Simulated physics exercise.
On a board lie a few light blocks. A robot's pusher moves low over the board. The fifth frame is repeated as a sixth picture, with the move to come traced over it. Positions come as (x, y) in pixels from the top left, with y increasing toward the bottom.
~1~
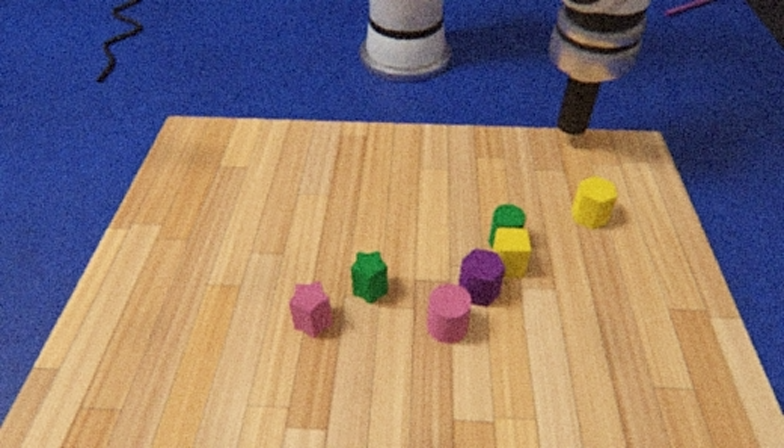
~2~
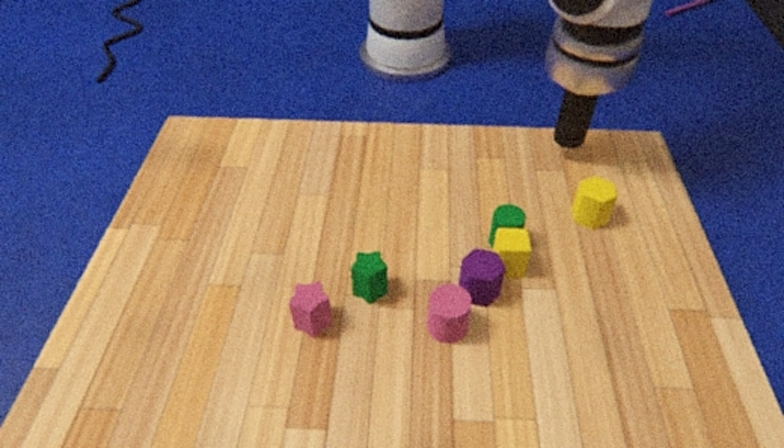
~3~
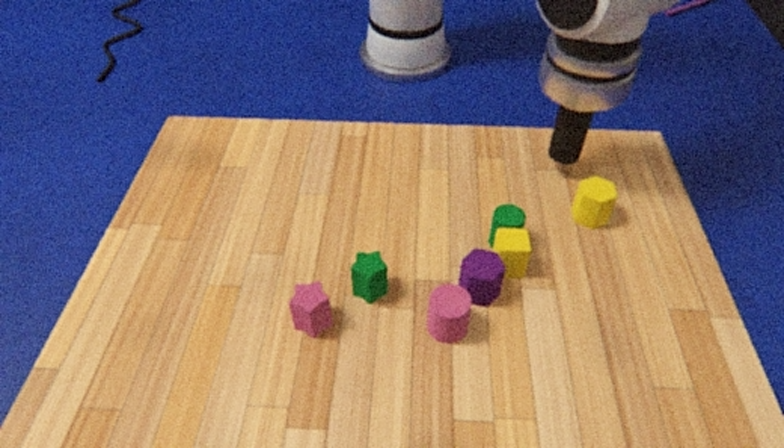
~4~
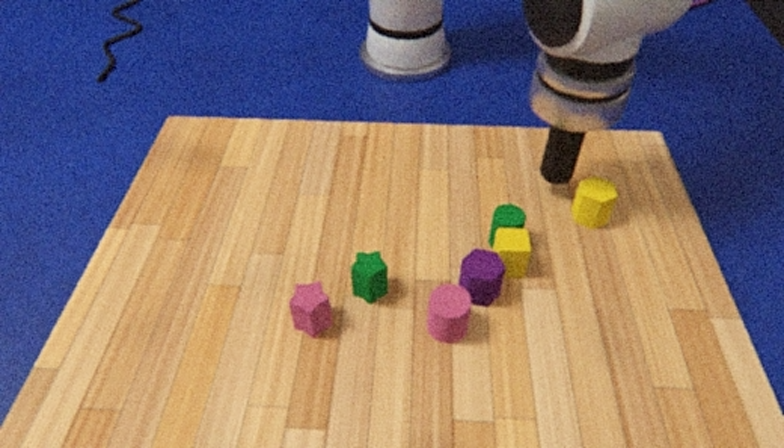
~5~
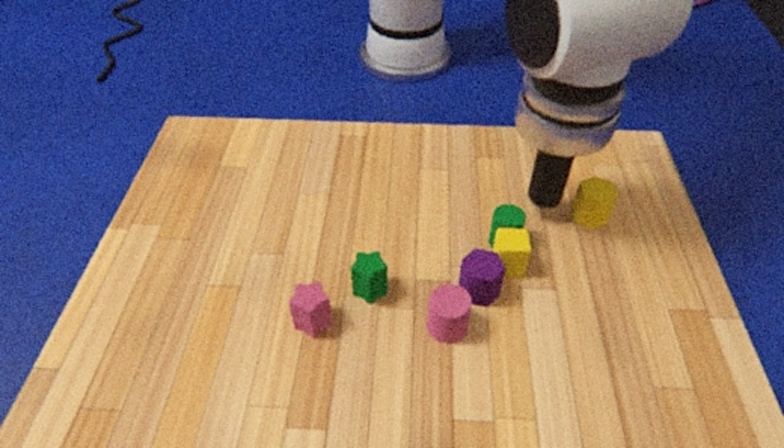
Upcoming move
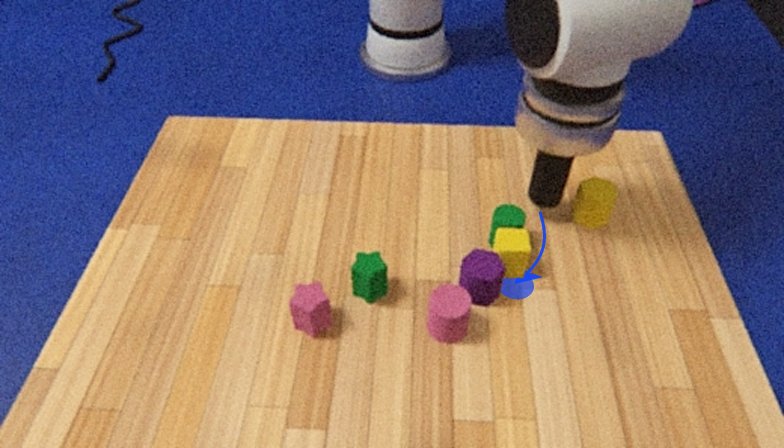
A robot arm moved its dark pusher from the far right edge of a wooden board toward the viewer and slightly left, passing into the space beside a yellow block, while the colored blocks stayed still.
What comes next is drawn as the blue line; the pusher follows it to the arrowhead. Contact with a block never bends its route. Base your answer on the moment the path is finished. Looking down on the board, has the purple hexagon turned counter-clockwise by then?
Yes, that is how it ends up.
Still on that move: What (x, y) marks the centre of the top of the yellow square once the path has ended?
Most likely (490, 241).
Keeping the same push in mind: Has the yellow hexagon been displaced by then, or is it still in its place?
At the moment the path ends, the yellow hexagon still stands where it did.
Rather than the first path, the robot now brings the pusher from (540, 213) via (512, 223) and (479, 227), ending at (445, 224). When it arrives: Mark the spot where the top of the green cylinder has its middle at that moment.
I'd guess (488, 225).
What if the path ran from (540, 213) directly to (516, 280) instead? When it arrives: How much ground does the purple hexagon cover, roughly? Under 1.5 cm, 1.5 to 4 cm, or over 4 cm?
The answer will be the middling band, 1.5 to 4 cm.
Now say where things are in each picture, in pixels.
In the first picture, lower end of the pusher (571, 127), tops of blocks, purple hexagon (484, 264), green cylinder (510, 214), yellow square (514, 239), yellow hexagon (599, 188).
In the second picture, pusher (568, 140), blocks as before.
In the third picture, pusher (563, 156), blocks as before.
In the fourth picture, pusher (556, 175), blocks as before.
In the fifth picture, pusher (544, 198), purple hexagon (484, 264), green cylinder (510, 214), yellow square (514, 239), yellow hexagon (599, 188).
The drawn path runs from (540, 213) by way of (544, 238) and (536, 263) to (515, 284).
What follows on the original path. One third of the way, pusher (549, 223); nothing pushed yet.
Two thirds of the way, pusher (540, 248); yellow square (510, 239).
At the end, pusher (518, 269); purple hexagon (474, 266), turned 25° anticlockwise; green cylinder not moved; yellow square (490, 241), turned 30° clockwise; yellow hexagon not moved.
